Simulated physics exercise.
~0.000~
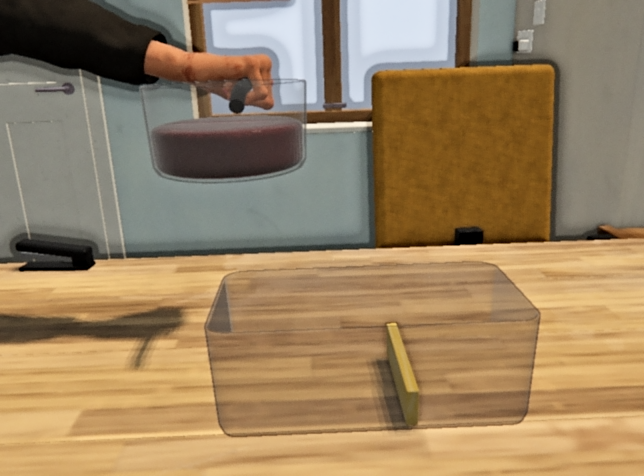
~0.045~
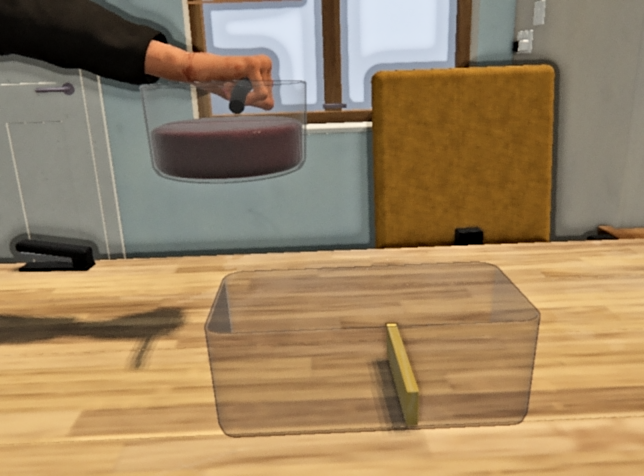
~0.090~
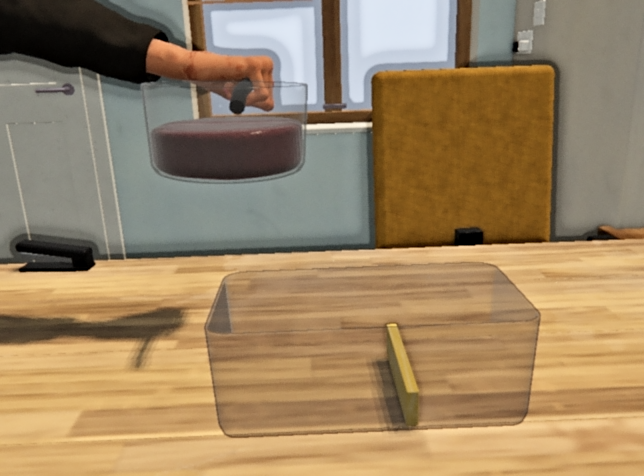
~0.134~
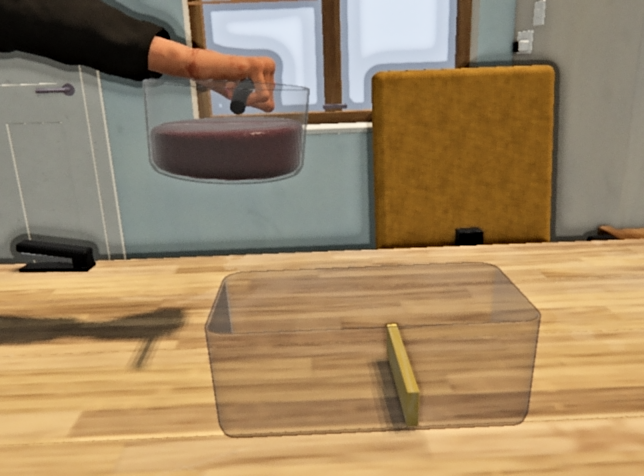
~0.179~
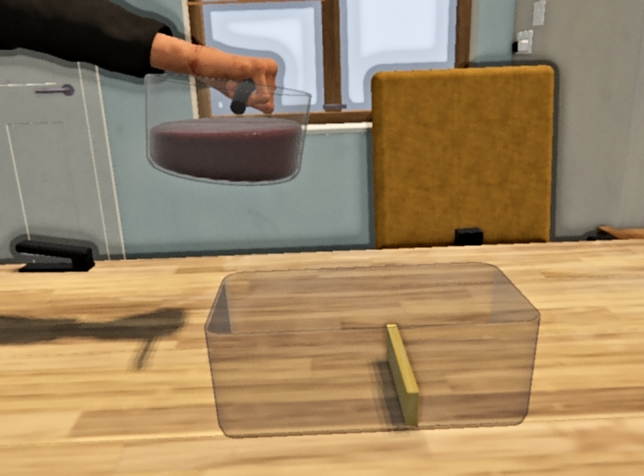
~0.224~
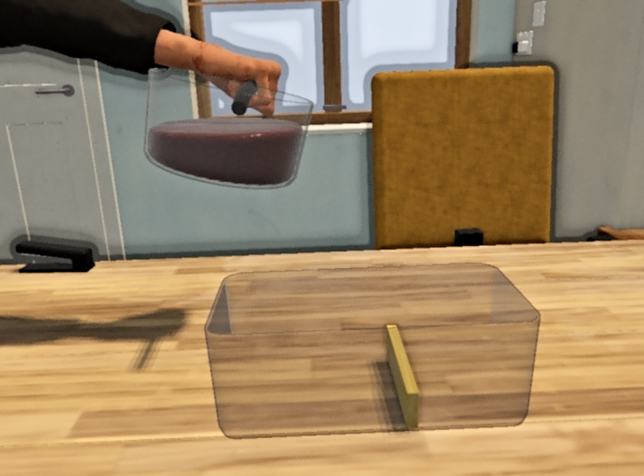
The video shows a hand holding a small clear pot of dark red wine above a wooden table, left of an empty long transparent basin with a low yellowish wall inside, then slowly tilting the pot slightly to the right.
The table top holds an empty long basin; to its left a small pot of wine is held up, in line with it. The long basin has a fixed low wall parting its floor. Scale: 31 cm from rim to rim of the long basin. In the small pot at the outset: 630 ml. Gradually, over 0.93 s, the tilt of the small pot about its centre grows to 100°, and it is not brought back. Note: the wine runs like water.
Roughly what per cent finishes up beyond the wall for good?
Roughly 8 per cent.
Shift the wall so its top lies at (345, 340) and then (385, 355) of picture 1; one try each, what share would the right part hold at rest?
Result: 75 per cent, then 30 per cent.
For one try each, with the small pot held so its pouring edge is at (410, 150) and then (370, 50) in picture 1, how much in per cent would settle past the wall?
Try 1: Approx. 90 %; try 2: Approx. 85 %.
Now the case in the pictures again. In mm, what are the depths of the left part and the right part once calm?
The left side settles near 22 mm and the right side near 2 mm.
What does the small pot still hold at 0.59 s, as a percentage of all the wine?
68 %.
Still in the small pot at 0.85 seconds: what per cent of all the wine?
About 18 per cent.
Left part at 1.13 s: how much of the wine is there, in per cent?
Around 84 in a hundred.
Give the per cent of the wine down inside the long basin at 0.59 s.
Fraction in basin: Approx. 1%.
Then, 0.59 s in, the tilt is 70° and 68 per cent is still to pour, 1 is left of the wall and 0 right of it.
Then, 0.85 s in, the tilt is 98° and 18 per cent is still to pour, 58 is left of the wall and 5 right of it.
Then, 1.13 s in, the tilt is 100° and 2 per cent is still to pour, 85 is left of the wall and 6 right of it.
Then, 1.43 s in, the tilt is 100° and 0 per cent is still to pour, 90 is left of the wall and 8 right of it.
Finally, 90 per cent lies left of the wall, 8 right of it and 2 outside.
